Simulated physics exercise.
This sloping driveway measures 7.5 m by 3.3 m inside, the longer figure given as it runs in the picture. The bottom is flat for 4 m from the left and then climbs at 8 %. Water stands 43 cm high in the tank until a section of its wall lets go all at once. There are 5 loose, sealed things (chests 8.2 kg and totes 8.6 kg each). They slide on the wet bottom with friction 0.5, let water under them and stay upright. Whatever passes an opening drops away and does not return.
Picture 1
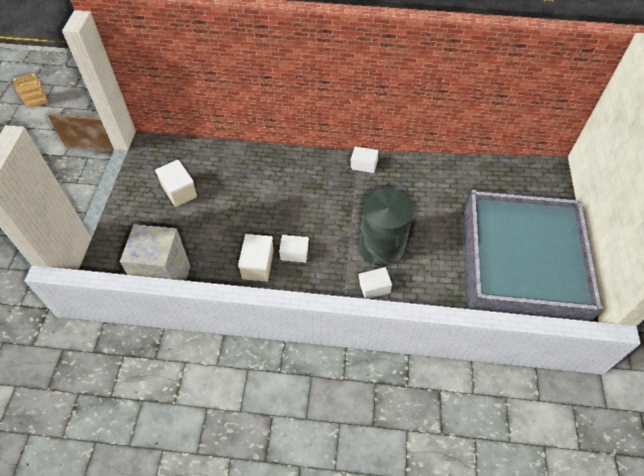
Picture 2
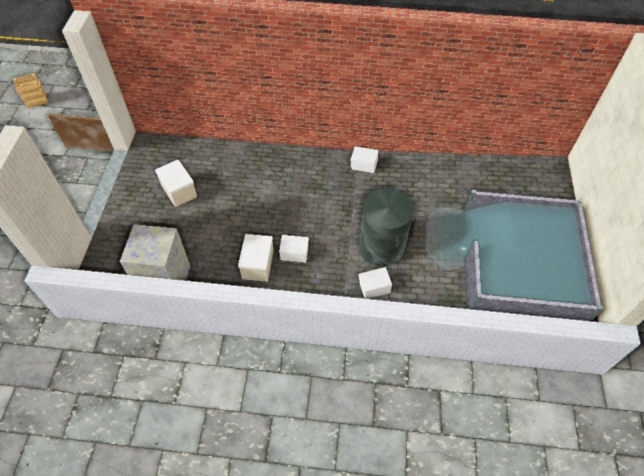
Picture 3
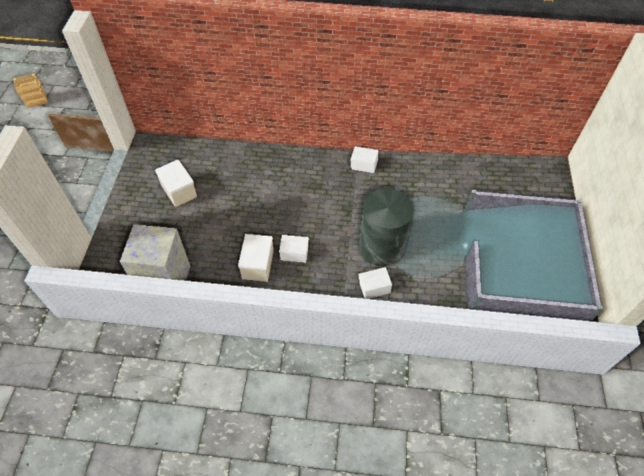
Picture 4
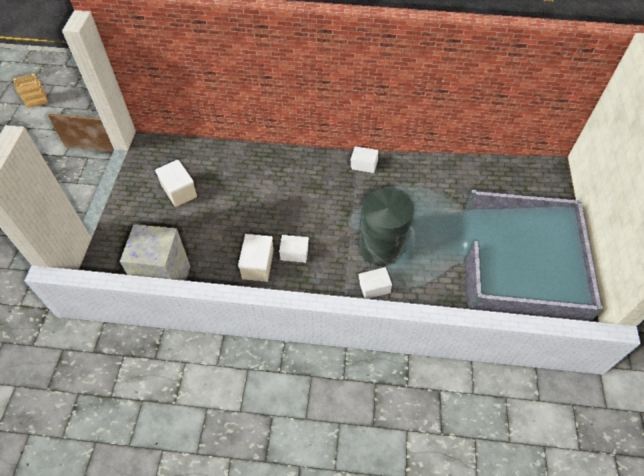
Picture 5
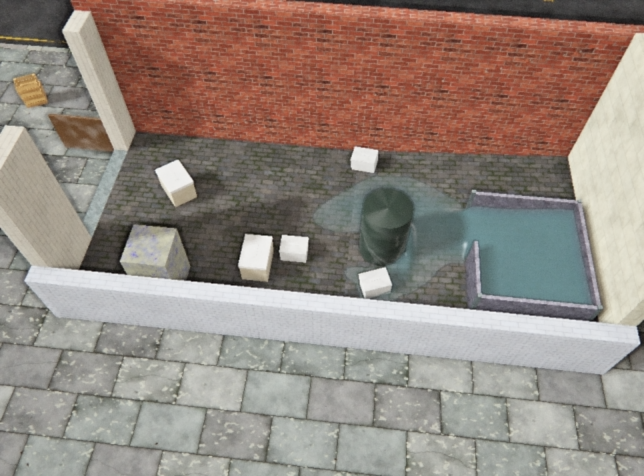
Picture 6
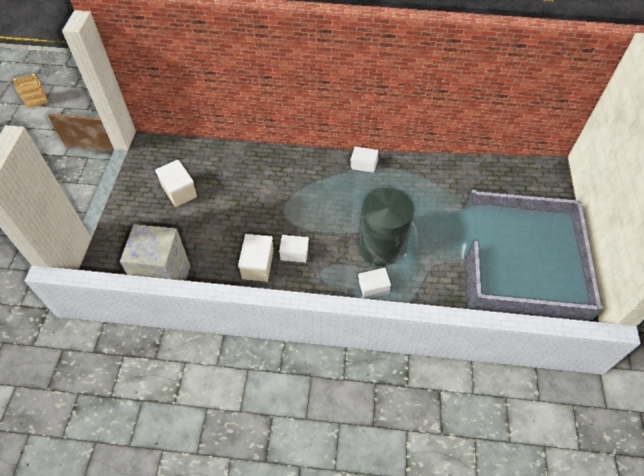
Walled sloping driveway with water pouring from a gap in a tank at right, spreading leftward around a dark green object, white blocks staying still.
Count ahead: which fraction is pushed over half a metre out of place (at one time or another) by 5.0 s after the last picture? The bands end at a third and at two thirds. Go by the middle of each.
It is between one and two thirds.
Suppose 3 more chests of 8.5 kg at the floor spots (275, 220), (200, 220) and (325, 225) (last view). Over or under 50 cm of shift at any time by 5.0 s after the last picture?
In that order: Short of it, less, less.
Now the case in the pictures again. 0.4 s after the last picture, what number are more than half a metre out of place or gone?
0 of them.
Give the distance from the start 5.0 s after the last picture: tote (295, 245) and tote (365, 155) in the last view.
In that order: 0 cm, washed out.
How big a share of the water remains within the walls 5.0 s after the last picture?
About 78 per cent.
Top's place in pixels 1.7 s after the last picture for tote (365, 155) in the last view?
Near (260, 151).
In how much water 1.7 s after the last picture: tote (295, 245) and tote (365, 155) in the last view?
About 2 and 9 cm.
Then, 0.4 s after the last picture 0 of 5 are over 50 cm from their spots; 0 afloat.
Then, 1.7 s after the last picture 1 of 5 are over 50 cm from their spots; 1 afloat.
Then, 3.2 s after the last picture 2 of 5 are over 50 cm from their spots; 1 afloat.
Then, 5.0 s after the last picture 3 of 5 are over 50 cm from their spots, and 3 have been at some point; 1 afloat.
